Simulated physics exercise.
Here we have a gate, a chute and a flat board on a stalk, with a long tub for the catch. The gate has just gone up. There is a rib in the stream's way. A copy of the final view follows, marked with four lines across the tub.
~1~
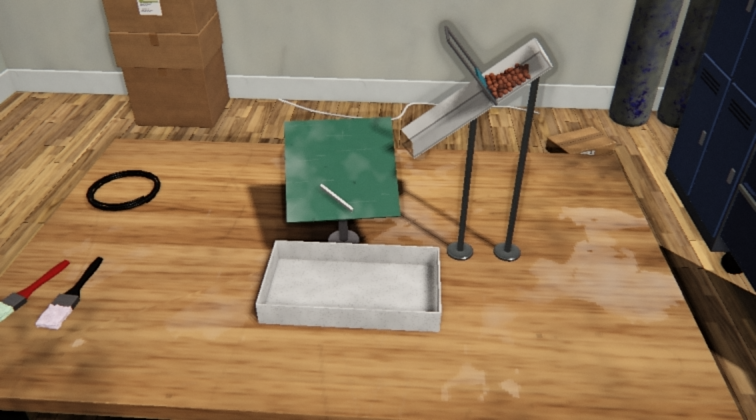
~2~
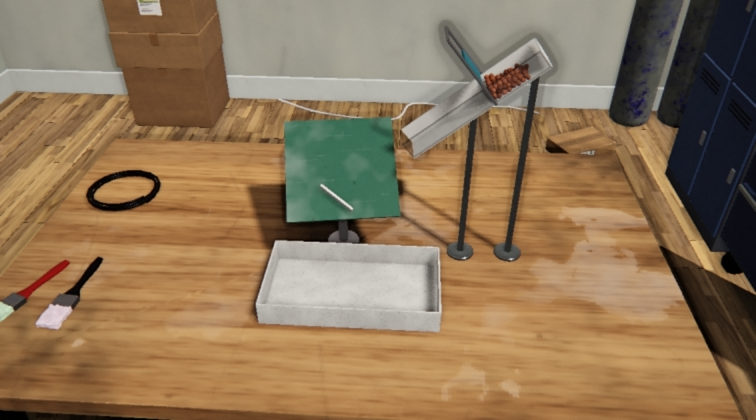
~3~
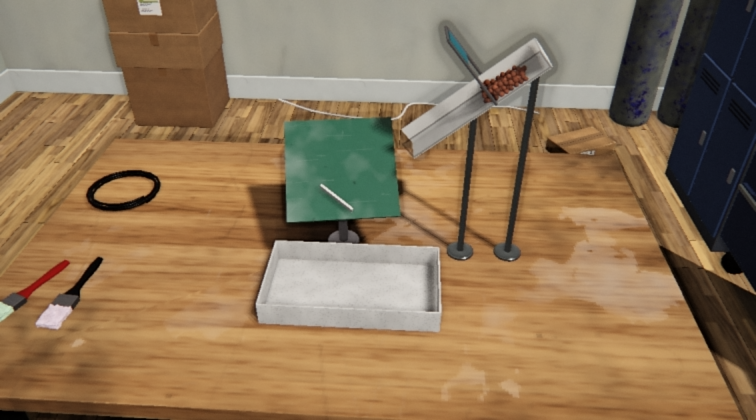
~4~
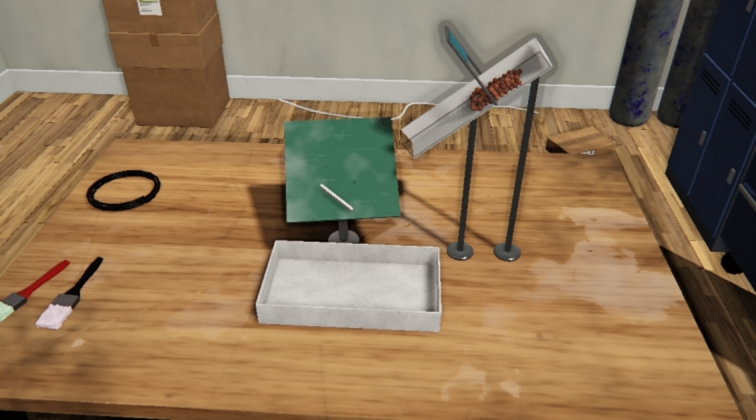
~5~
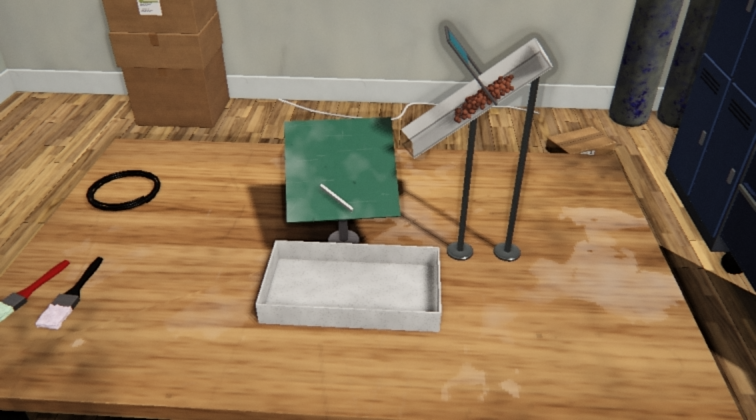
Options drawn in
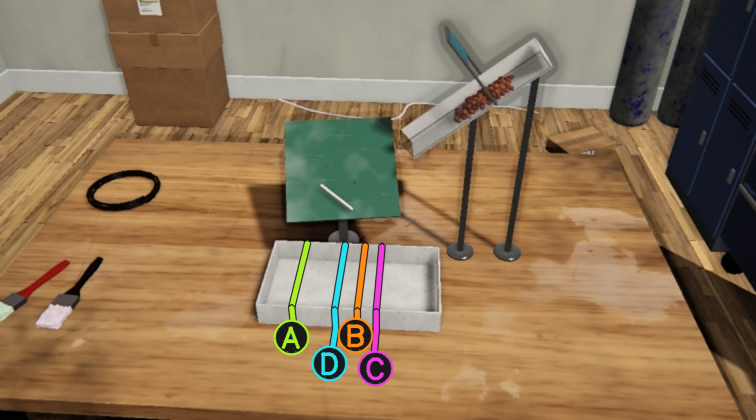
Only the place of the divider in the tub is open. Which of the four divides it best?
B.
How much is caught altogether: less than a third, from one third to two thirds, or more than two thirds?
More than two thirds.
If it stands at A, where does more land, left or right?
More lands on the right.
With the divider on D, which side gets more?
The right side.
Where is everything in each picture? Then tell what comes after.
The first frame shows load behind the gate near (505, 79), clay pellets; lip of the chute near (413, 150), sloping fairly steeply.
The second frame shows middle of the board near (341, 168), tilted fairly steeply; middle of its low edge near (344, 219); of its high edge near (338, 119).
The third frame shows front corners of the tub near (257, 304) and (440, 313), empty; front of the load near (485, 95).
The fourth frame shows middle of the load near (493, 90); its front near (473, 103), close to a quarter of the way to the lip; rib from (321, 185) to (352, 209).
The fifth frame shows middle of the load near (485, 99); its front near (457, 119), close to half of the way to the lip.
On the marked copy, line A crosses the front rim at (291, 306); line B crosses the front rim at (357, 309); line C crosses the front rim at (376, 310); line D crosses the front rim at (334, 308).
Choosing A, of what is caught, none at all on the left of the divider, the whole lot on the right.
Choosing B, of what is caught, close to half on the left of the divider, close to half on the right.
Choosing C, of what is caught, all but a few on the left of the divider, a small share on the right.
Choosing D, of what is caught, a small share on the left of the divider, the bulk on the right.
